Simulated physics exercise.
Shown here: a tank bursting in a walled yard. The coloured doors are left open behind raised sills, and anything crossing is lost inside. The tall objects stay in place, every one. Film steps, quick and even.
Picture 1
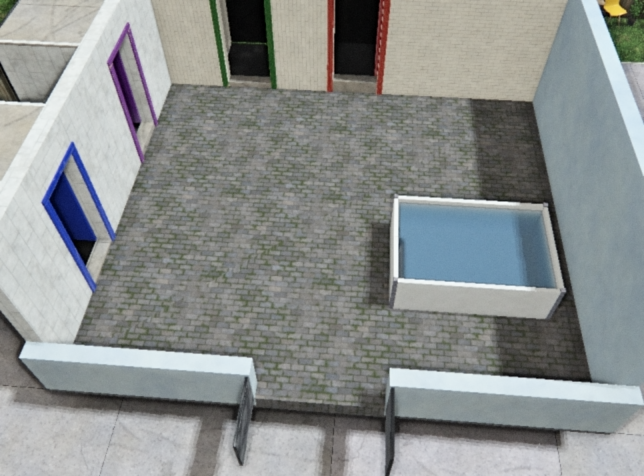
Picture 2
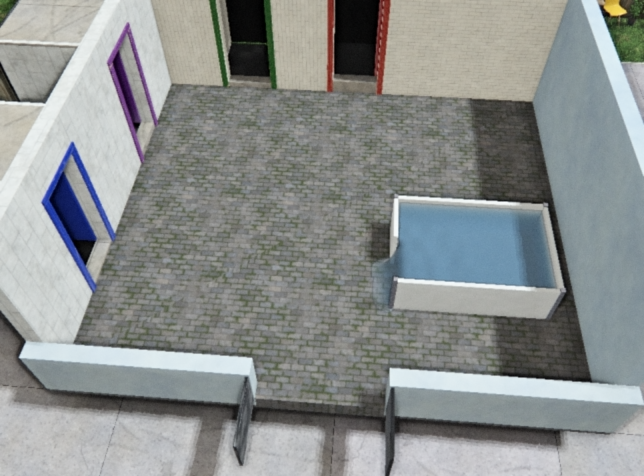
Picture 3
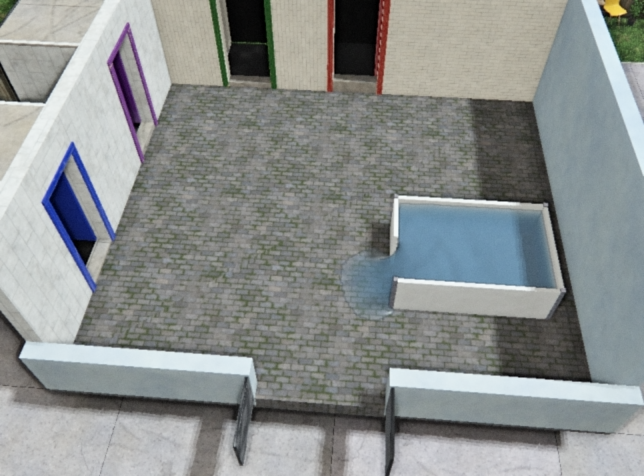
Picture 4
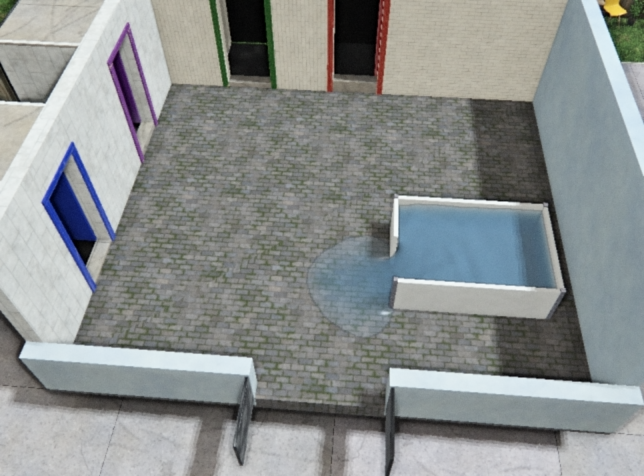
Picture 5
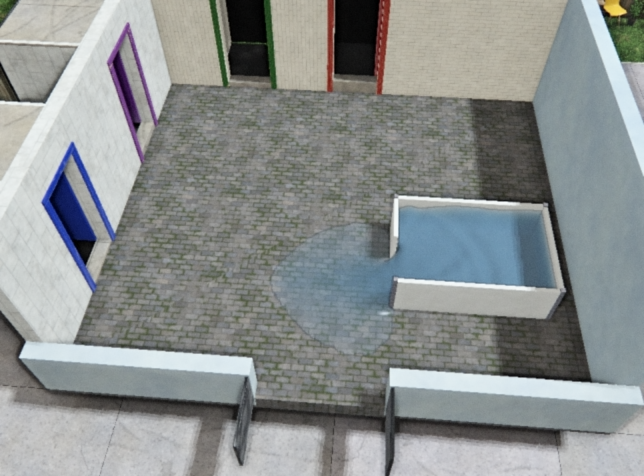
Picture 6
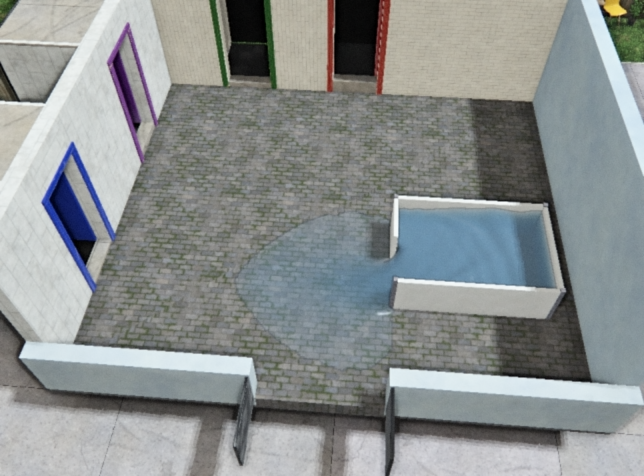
A walled yard with blue, purple, green and red doorways held a tank of water, which burst open on its left side, and the water spread out leftward across the paving in a widening pool.
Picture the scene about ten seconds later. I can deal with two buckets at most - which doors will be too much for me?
The green door does not go over two buckets. The purple door does not go over two buckets. The blue door goes over two buckets. The red door does not go over two buckets.
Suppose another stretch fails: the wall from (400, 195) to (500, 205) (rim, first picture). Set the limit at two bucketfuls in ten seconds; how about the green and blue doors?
The green door falls short, while the blue door falls short.
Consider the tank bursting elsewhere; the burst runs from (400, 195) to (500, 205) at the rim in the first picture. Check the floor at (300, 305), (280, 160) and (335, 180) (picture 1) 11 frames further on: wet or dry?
As listed: Clear, awash, flooded.
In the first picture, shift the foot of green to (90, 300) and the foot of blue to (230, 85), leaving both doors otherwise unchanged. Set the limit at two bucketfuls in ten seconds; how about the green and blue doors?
Finding - green door breaks the limit, blue door breaks the limit.
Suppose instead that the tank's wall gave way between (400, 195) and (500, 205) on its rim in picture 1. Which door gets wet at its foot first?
Earliest is the red one.
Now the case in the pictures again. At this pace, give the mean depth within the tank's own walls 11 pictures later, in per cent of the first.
It works out to roughly 60 %.
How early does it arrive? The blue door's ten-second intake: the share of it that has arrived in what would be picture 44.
I'd say some 75 per cent.
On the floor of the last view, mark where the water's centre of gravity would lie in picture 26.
Roughly at (329, 269).
A moment on, water covers 25 % of the floor; the green door not reached, the purple door not reached, the blue door not reached, the red door not reached.
Next, water covers 35 % of the floor; the green door not reached, the purple door not reached, the blue door under two buckets in, the red door not reached.
Then, water covers 40 % of the floor; the green door not reached, the purple door wet at the sill, nothing in, the blue door far over two buckets in, the red door not reached.
Later, water covers 45 % of the floor; the green door wet at the sill, nothing in, the purple door wet at the sill, nothing in, the blue door far over two buckets in, the red door not reached.
In the end, water covers 70 % of the floor; the green door wet at the sill, nothing in, the purple door wet at the sill, nothing in, the blue door far over two buckets in, the red door wet at the sill, nothing in.
